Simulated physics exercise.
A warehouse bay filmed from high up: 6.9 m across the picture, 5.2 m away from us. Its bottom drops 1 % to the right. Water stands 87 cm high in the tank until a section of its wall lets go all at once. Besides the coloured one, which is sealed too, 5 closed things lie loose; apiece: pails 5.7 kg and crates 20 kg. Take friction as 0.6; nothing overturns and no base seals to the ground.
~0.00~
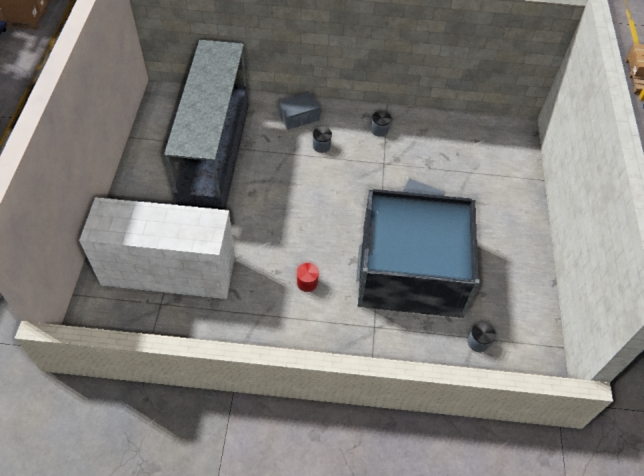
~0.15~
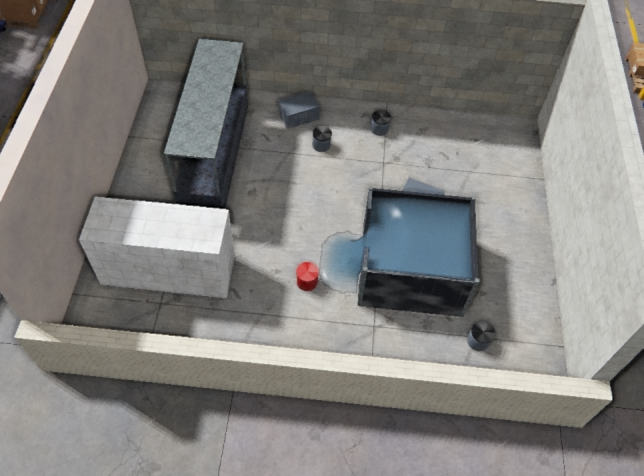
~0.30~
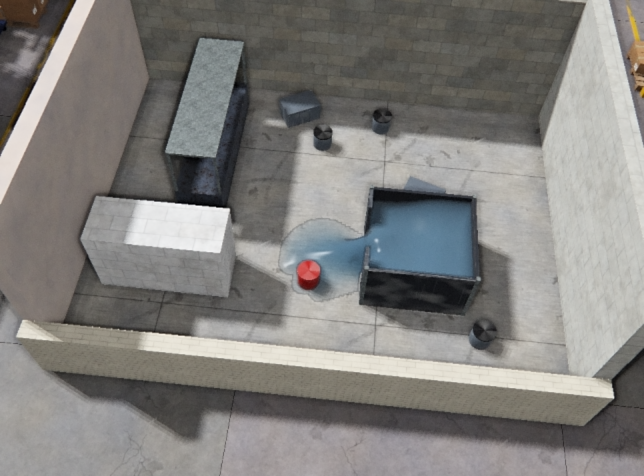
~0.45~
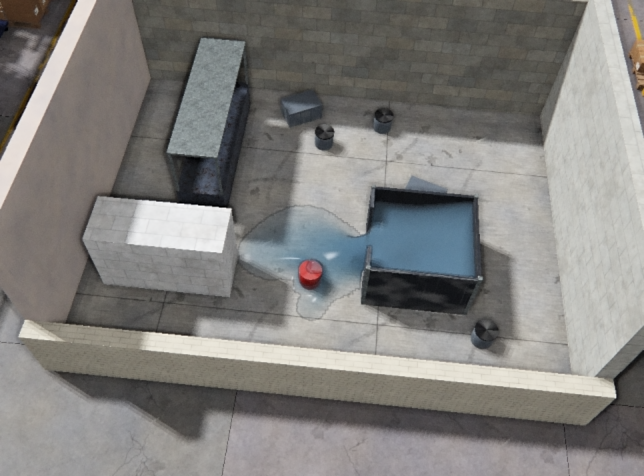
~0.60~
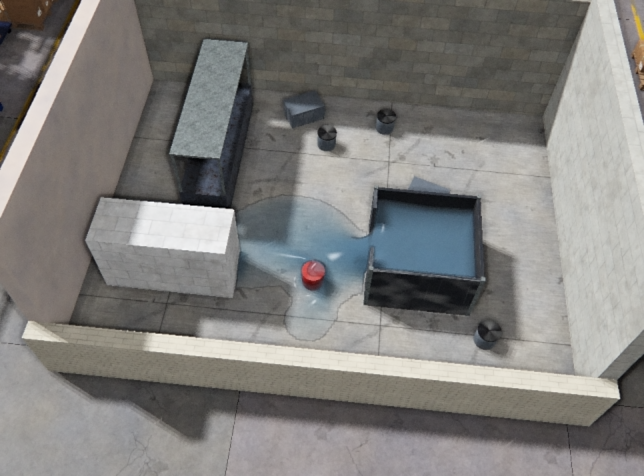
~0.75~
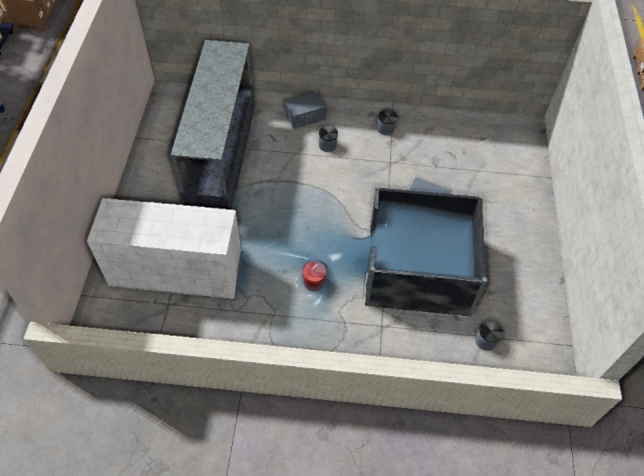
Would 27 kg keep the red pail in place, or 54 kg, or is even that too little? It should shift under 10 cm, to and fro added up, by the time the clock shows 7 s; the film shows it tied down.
I expect that only the higher weight holds it.
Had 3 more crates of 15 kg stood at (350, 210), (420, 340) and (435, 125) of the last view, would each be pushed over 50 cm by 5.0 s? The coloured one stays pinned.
In turn: Less, under, less.
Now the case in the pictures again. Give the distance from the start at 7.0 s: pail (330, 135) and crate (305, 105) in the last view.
In turn: 0 cm, 40 cm.
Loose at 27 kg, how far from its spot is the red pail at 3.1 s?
Roughly 80 cm.
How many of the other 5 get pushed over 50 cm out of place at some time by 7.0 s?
That makes 0.
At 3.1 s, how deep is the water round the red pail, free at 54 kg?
About 11 cm.
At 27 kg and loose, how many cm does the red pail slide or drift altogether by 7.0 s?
About 80 cm.
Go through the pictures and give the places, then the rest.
The red pail at (308, 272), on the bottom; 1.9 m2 under water; 0 of 6 have shifted, in the first picture.
The red pail at (307, 271) rests on the ground; water covers 2.3 m2; 0 of 6 have shifted, in the second picture.
The red pail at (309, 270) rests on the ground; 3.1 m2 under water; 0 of 6 have shifted, in the third picture.
The red pail at (310, 270), on the bottom; 4.1 m2 under water; 0 of 6 have shifted, in the fourth picture.
The red pail at (313, 271) rests on the ground; 5.4 m2 under water; 0 of 6 have shifted, in the fifth picture.
The red pail at (315, 272) rests on the ground; water covers 6.9 m2; 0 of 6 have shifted, in the sixth picture.
After 1.4 s the red pail would be 80 cm from its start with 27 kg and 0 cm from its start with 54 kg; 12 cm of water round it then.
After 3.1 s the red pail would be 87 cm from its start with 27 kg and 0 cm from its start with 54 kg; 11 cm of water round it then.
After 4.9 s the red pail would be 87 cm from its start with 27 kg and 0 cm from its start with 54 kg; 11 cm of water round it then.
After 7.0 s the red pail would be 87 cm from its start with 27 kg and 0 cm from its start with 54 kg; 8 cm of water round it then.
